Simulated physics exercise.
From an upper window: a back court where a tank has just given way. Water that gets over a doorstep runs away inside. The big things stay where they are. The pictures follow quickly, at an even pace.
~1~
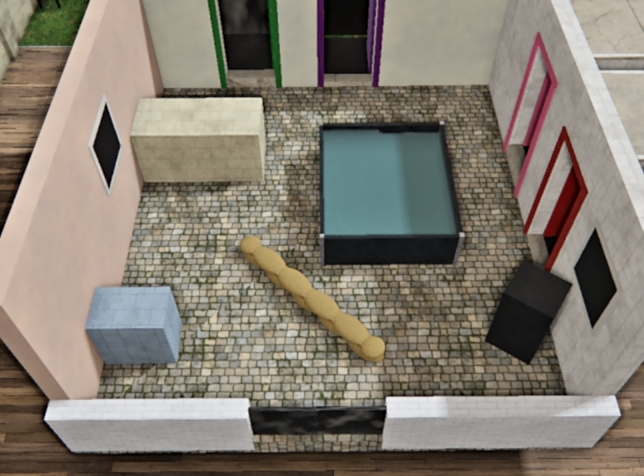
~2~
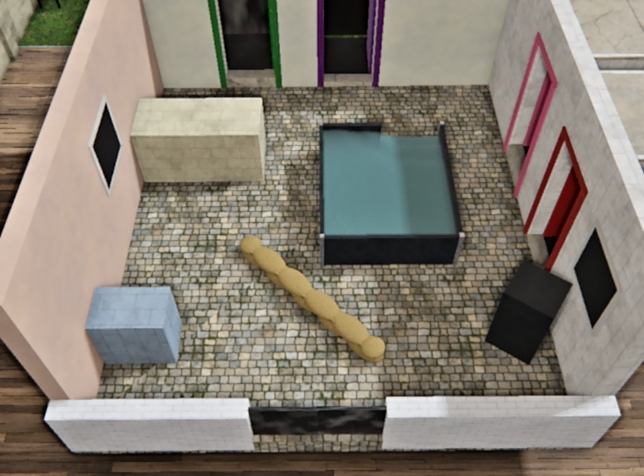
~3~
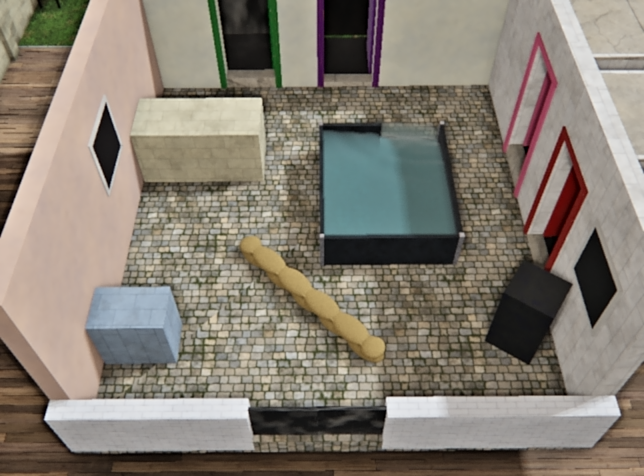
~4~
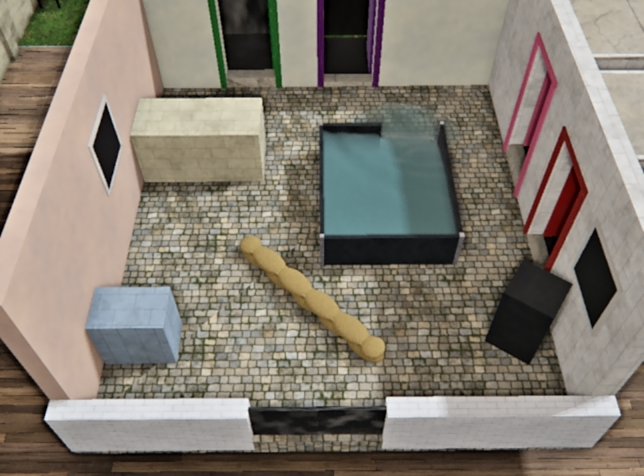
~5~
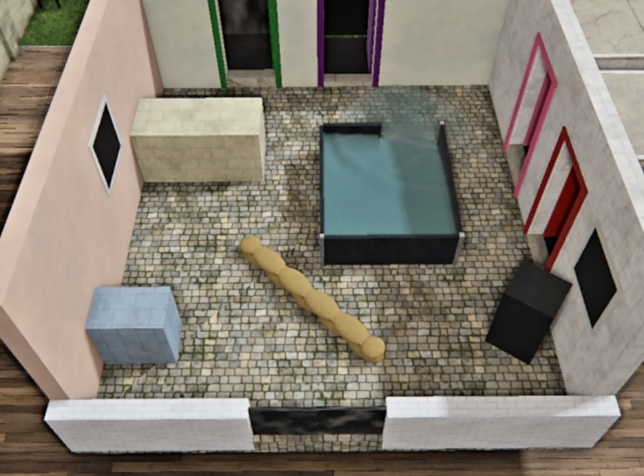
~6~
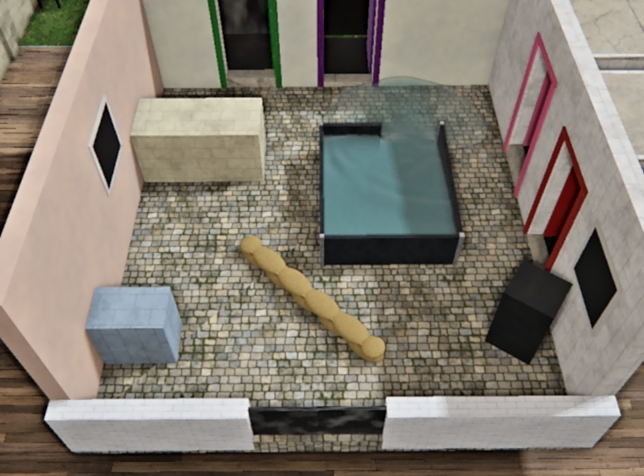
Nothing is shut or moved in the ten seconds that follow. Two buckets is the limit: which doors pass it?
One by one: The green door stays under that; the red door takes more than that; the pink door stays under that; the purple door takes more than that.
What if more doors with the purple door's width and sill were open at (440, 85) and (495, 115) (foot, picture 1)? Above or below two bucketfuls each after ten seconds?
One after the other: Goes over, lets more in.
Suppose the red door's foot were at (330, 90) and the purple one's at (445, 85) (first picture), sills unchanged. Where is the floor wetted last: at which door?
I say the pink-painted one.
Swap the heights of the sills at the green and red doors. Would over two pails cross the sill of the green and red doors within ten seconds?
The green one passes that mark, the red one keeps below it.
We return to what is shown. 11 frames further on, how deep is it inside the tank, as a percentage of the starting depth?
Near 64 in a hundred.
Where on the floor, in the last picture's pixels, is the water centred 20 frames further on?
Around (383, 161).
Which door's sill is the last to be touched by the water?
It is the red-painted one.
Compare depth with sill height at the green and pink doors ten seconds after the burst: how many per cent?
In turn 50 and 20 per cent.
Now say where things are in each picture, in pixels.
Still water in the tank at (386, 180), in the first picture.
The front is at a hidden place, out from the gap on the tank's far side, in the second picture.
Water pours out on the tank's far side and has run to a hidden place, in the third picture.
The front is at (389, 105), out from the gap on the tank's far side, in the fourth picture.
Water pours out on the tank's far side and has run to (387, 86), in the fifth picture.
Water pours out on the tank's far side and has run to (351, 86), in the sixth picture.
A moment on, water covers 15 % of the floor; the green door not reached, the red door not reached, the pink door not reached, the purple door under two buckets in.
Next, water covers 20 % of the floor; the green door wet at the sill, nothing in, the red door not reached, the pink door not reached, the purple door over two buckets in.
Then, water covers 40 % of the floor; the green door wet at the sill, nothing in, the red door wet at the sill, nothing in, the pink door wet at the sill, nothing in, the purple door far over two buckets in.
Later, water covers 55 % of the floor; the green door wet at the sill, nothing in, the red door under two buckets in, the pink door wet at the sill, nothing in, the purple door far over two buckets in.
In the end, water covers 85 % of the floor; the green door wet at the sill, nothing in, the red door over two buckets in, the pink door wet at the sill, nothing in, the purple door far over two buckets in.
